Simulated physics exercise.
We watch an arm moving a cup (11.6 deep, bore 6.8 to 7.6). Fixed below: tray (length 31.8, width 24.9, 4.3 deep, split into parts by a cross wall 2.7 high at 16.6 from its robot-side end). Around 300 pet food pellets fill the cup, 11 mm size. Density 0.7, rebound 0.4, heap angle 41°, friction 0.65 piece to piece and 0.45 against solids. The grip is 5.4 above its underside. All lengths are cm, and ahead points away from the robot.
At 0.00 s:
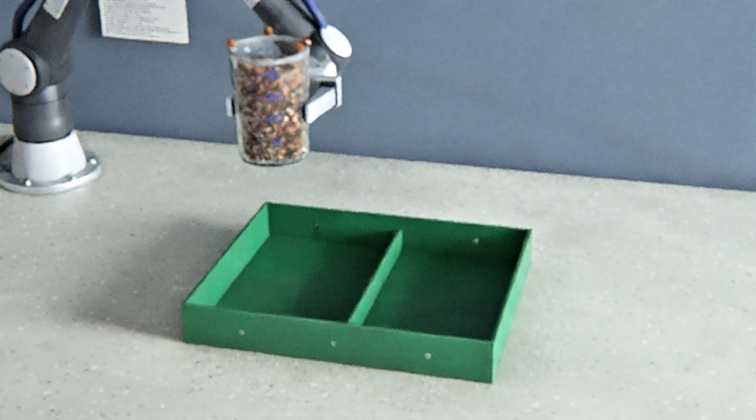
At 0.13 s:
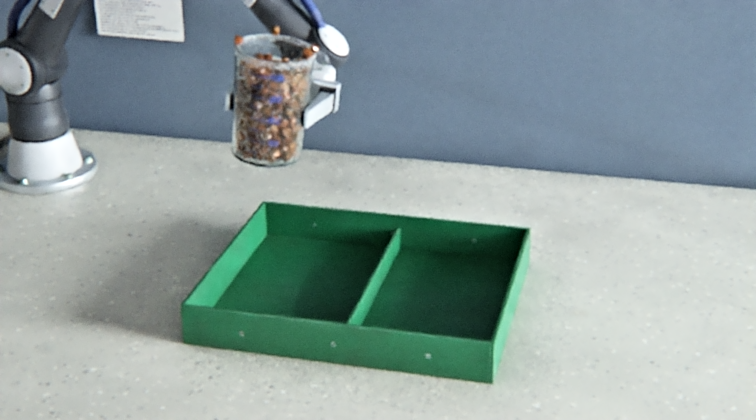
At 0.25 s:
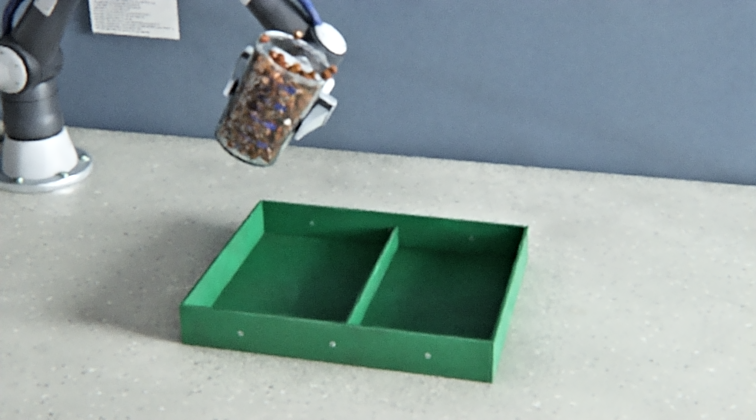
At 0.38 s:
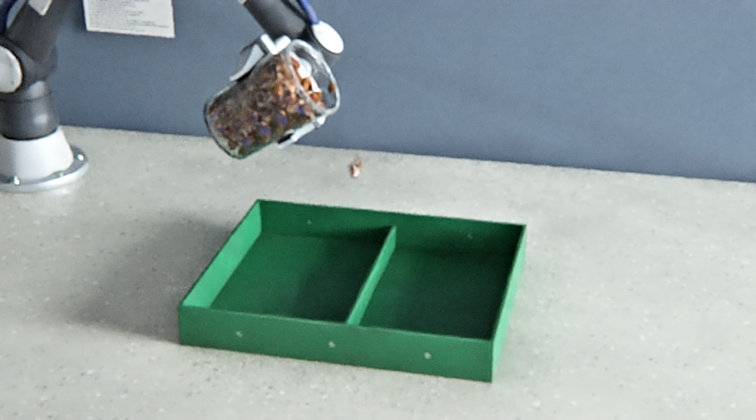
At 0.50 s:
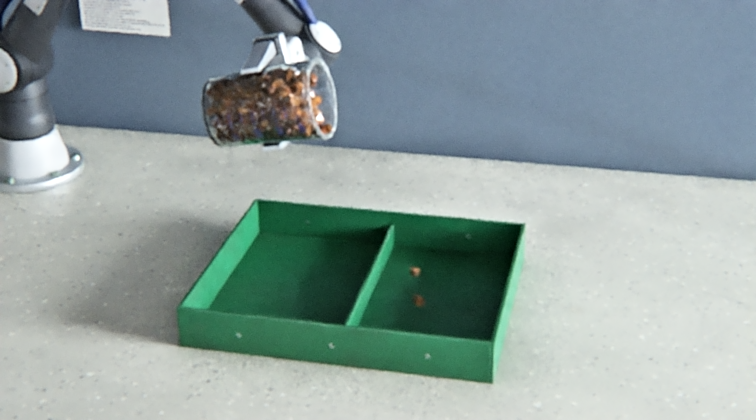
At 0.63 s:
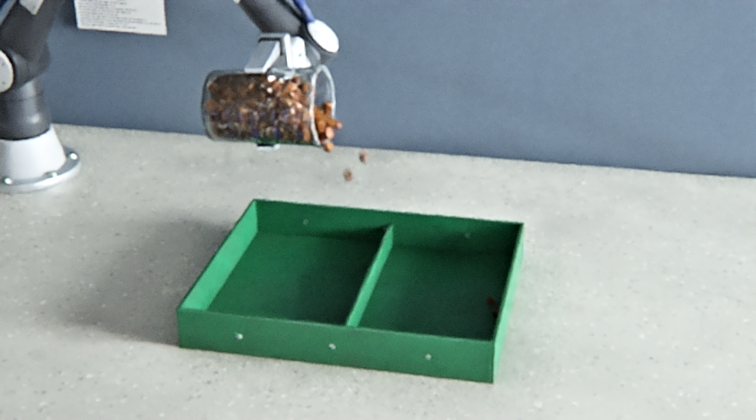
Robot arm tilting a clear cup of brown pellets rightward above a divided green tray, a few pellets dropping out.
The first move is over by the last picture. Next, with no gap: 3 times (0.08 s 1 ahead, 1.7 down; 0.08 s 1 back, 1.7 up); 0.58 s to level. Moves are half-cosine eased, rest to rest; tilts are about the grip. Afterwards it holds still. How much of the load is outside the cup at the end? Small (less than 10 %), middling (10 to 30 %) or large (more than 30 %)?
Answer: Middling; 10 to 30 % of the pet food pellets finish outside the cup.
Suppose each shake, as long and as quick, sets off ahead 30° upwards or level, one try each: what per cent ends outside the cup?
About 65 and 50 per cent.
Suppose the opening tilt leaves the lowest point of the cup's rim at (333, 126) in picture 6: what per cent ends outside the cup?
Some 5 per cent.
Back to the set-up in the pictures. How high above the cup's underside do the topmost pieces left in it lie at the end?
About 11.5 cm.
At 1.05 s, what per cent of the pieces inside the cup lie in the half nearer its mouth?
Roughly 45 per cent.
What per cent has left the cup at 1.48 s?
About 15 per cent by then.
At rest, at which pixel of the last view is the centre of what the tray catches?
Near (410, 298).
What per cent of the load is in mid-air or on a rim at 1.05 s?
Some 2 per cent.
After 1.05 s, tilted 86° forward, highest piece 24 above the table; 265 in the cup, 21 in the far-side part, 6 in the robot-side part, 5 in flight or on a rim.
After 1.48 s, tilted 25° forward, highest piece 27 above the table; 256 in the cup, 29 in the far-side part, 12 in the robot-side part.
After 1.89 s, level, highest piece 28 above the table; 256 in the cup, 29 in the far-side part, 12 in the robot-side part.
After 2.94 s, level, highest piece 28 above the table; 256 in the cup, 29 in the far-side part, 12 in the robot-side part.
In the end, 256 in the cup, 29 in the far-side part, 12 in the robot-side part. That is 14 % outside the cup.
